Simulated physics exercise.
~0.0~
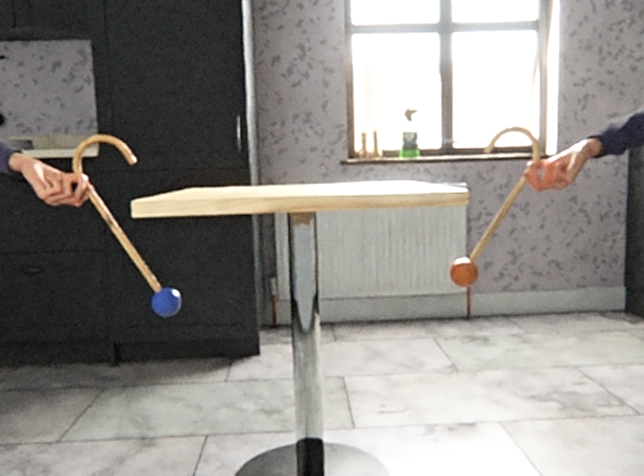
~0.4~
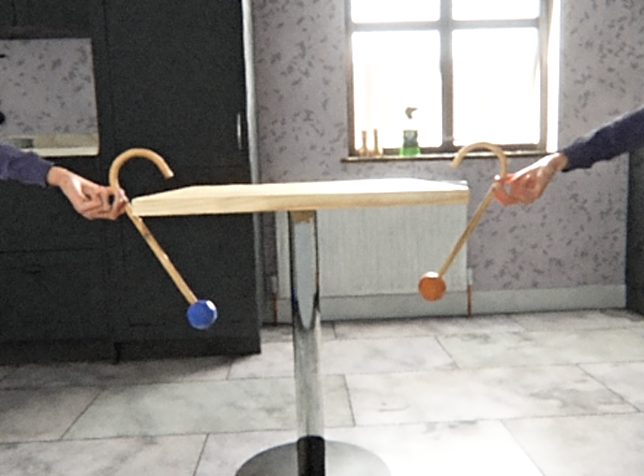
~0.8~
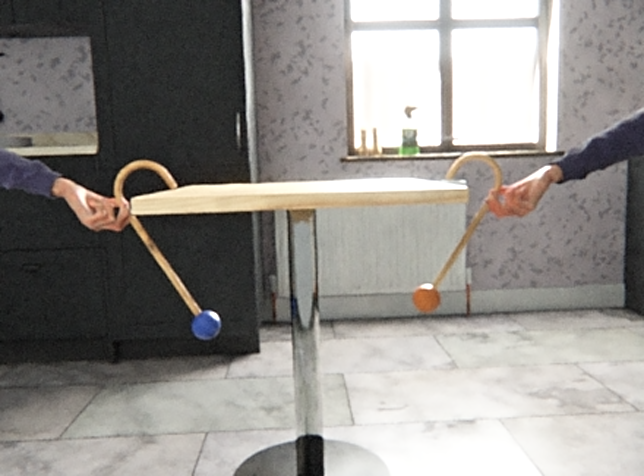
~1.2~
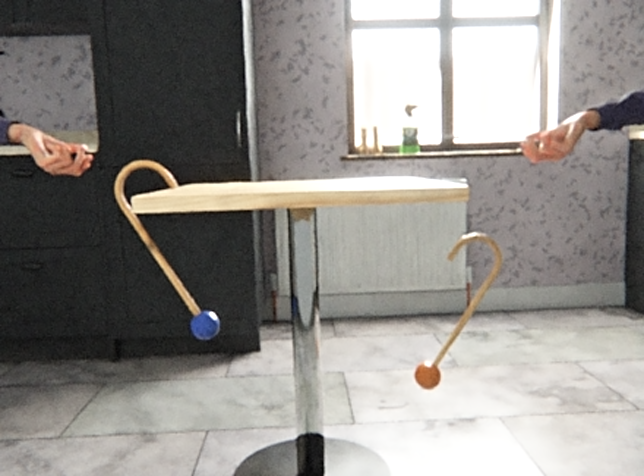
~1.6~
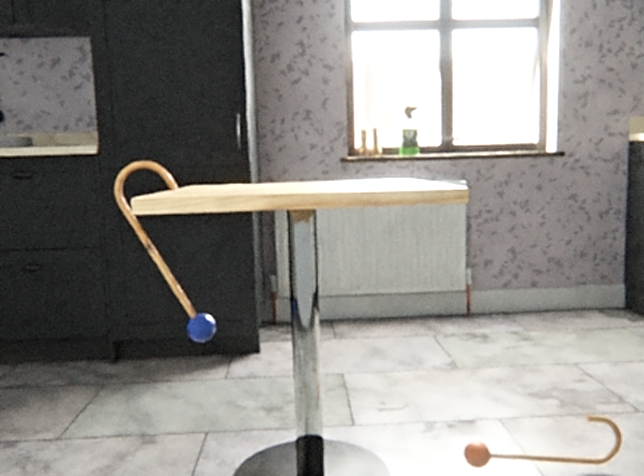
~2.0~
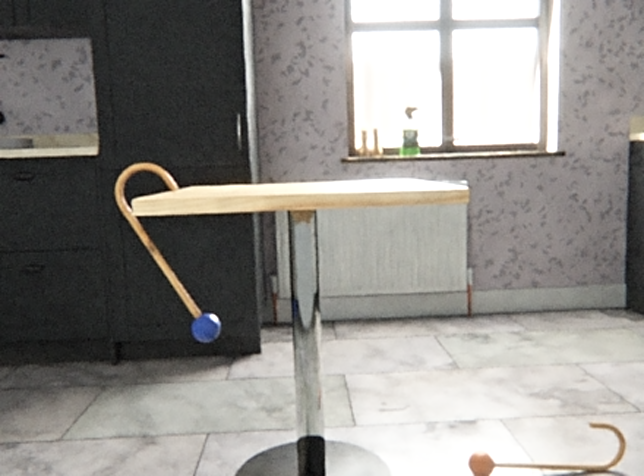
The clip shows two hands bringing hooked wooden handles with ball ends to opposite edges of a table and letting go. The orange-ended one on the right drops to the floor, while the blue-ended one on the left stays hanging from the edge.
